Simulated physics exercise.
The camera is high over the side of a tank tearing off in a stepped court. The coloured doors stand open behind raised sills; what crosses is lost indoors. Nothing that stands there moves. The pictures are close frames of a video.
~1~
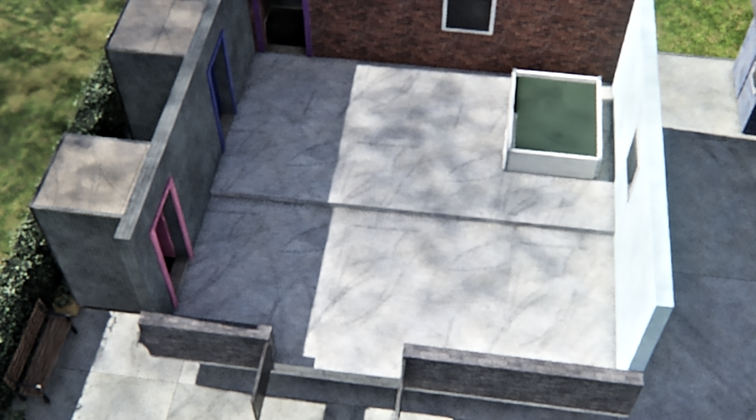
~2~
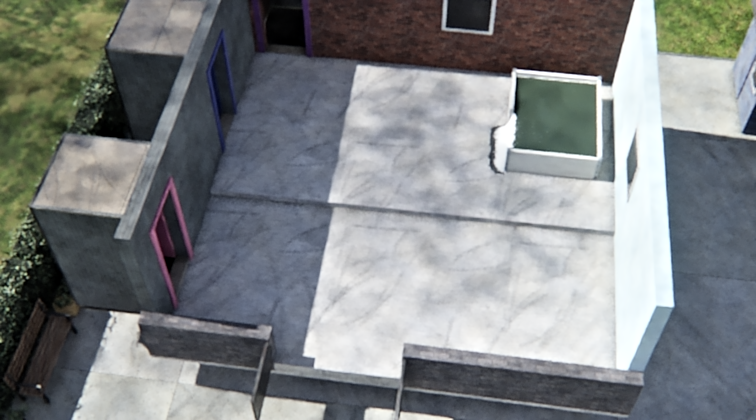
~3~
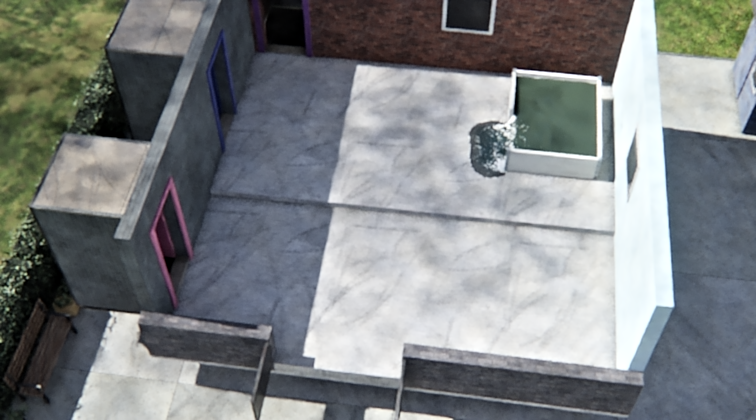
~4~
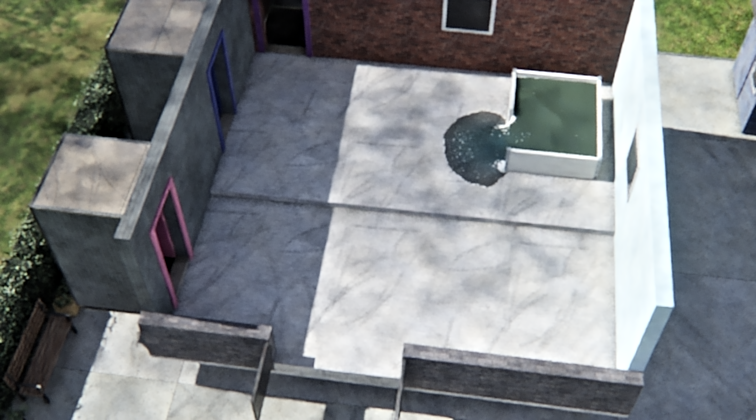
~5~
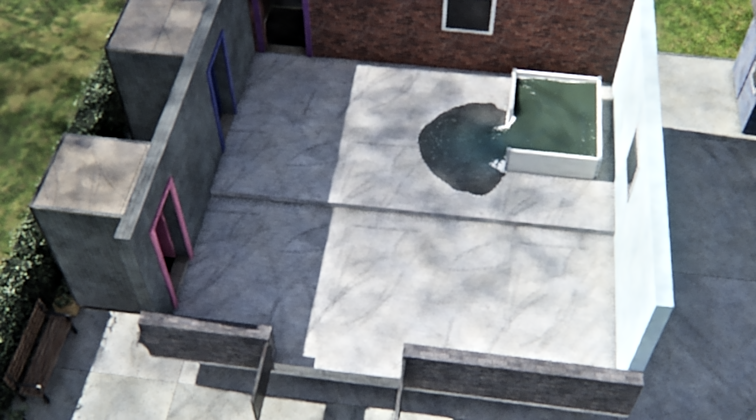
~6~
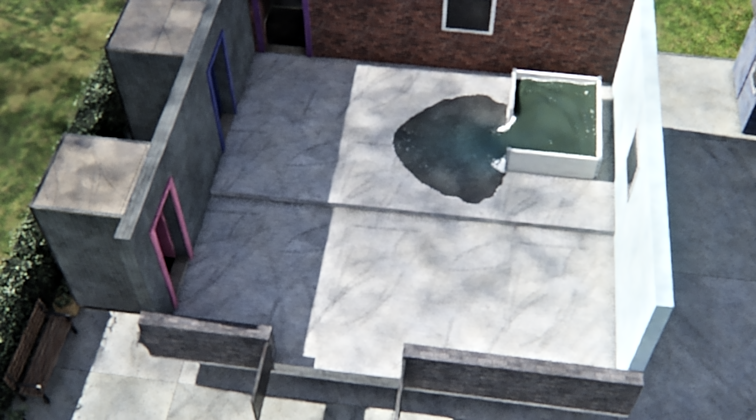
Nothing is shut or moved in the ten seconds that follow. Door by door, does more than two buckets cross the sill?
One by one: The pink door stays under that; the purple door takes more than that; the blue door takes more than that.
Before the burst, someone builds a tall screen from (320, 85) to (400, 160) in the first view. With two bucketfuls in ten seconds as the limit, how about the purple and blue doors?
Then: The purple one lets more in; the blue one takes less.
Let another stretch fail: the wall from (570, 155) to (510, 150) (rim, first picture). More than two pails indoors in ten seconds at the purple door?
One by one: Purple door is under.
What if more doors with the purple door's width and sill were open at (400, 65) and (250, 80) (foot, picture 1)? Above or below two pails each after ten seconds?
As listed: Is under, takes more.
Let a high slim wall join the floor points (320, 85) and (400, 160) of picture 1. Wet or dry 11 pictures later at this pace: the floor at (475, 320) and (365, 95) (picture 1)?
In that order: Clear, flooded.
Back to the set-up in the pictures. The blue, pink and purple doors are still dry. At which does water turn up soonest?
The door marked blue.
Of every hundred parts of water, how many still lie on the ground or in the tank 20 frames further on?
I make it 98 per cent.
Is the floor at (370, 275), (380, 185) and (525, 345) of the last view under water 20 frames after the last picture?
In turn: Under water, awash, no water.
A moment on, water covers 20 % of the floor; the pink door not reached, the purple door not reached, the blue door not reached.
Next, water covers 40 % of the floor; the pink door not reached, the purple door not reached, the blue door wet at the sill, nothing in.
Then, water covers 55 % of the floor; the pink door wet at the sill, nothing in, the purple door wet at the sill, nothing in, the blue door over two buckets in.
Later, water covers 55 % of the floor; the pink door wet at the sill, nothing in, the purple door over two buckets in, the blue door far over two buckets in.
In the end, water covers 55 % of the floor; the pink door wet at the sill, nothing in, the purple door over two buckets in, the blue door far over two buckets in.
